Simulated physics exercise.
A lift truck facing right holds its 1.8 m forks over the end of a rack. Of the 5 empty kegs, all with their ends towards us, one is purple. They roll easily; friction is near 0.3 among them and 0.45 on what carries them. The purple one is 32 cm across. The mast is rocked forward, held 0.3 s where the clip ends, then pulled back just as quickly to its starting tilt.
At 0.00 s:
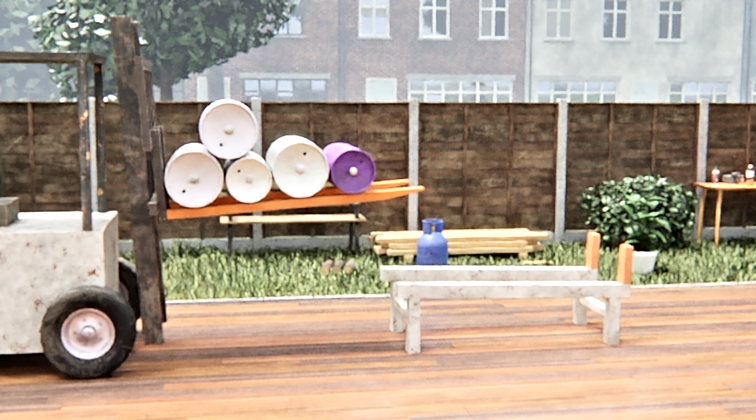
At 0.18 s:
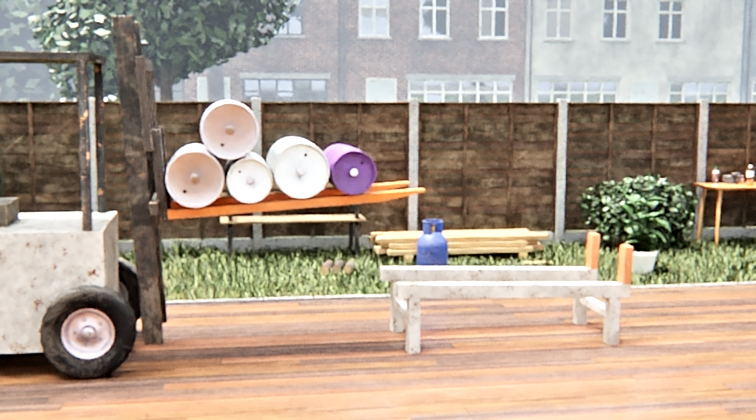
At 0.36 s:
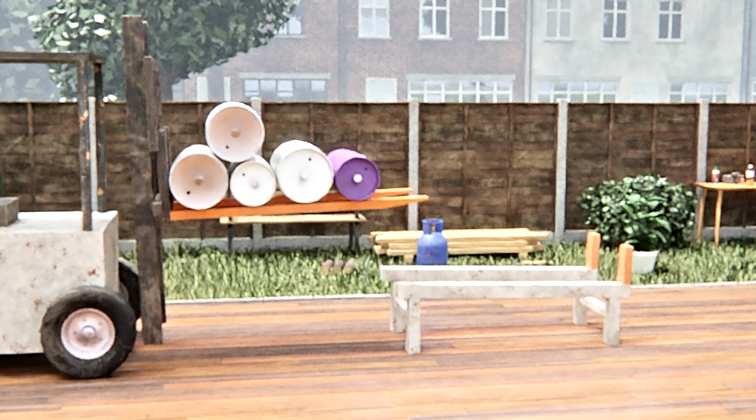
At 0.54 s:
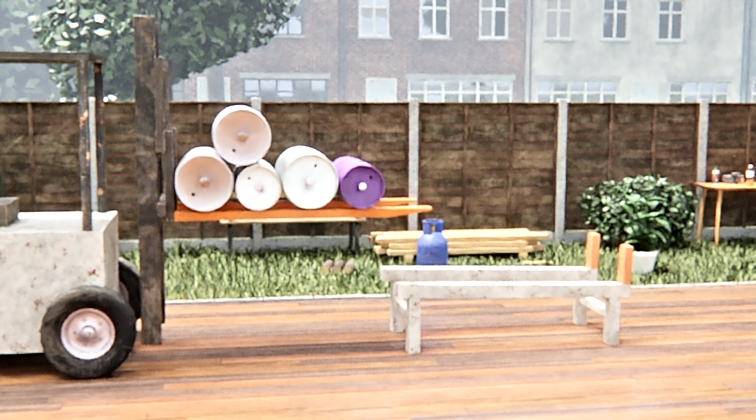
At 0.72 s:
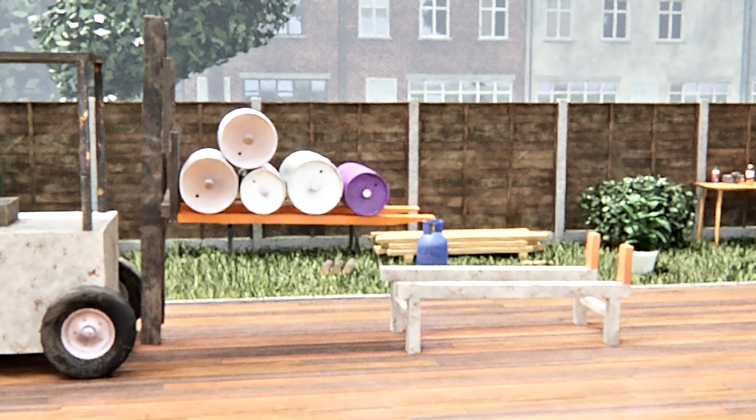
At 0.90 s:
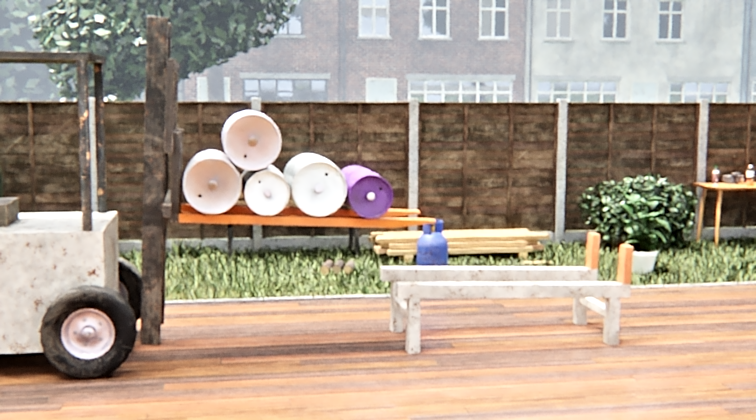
The video shows a forklift facing right with a stack of white kegs and one purple keg on its orange forks, as the mast slowly tilts forward and the forks go from pointing slightly up to slightly down.
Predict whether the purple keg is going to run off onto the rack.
The purple one stays on the forks.
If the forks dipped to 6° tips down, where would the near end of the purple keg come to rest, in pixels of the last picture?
Near (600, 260).
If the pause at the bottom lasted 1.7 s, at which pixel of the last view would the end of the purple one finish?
Around (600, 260).
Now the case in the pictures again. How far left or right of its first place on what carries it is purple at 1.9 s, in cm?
Purple 30 right.
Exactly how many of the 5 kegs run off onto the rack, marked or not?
The count is 0.
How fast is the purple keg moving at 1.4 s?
About 0.3 m/s.
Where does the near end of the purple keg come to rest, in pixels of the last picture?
Around (410, 167).
By 1.4 s, purple is on the forks, 40 cm from the tips, rolling right; 0 of 5 have left the forks.
By 1.9 s, purple is on the forks, 20 cm from the tips, rolling right; 0 of 5 have left the forks.
By 2.6 s, purple is on the forks, 15 cm from the tips, rolling right; 0 of 5 have left the forks.
Finally (3.3 s), purple is on the forks, 10 cm from the tips; 0 of 5 have left the forks.
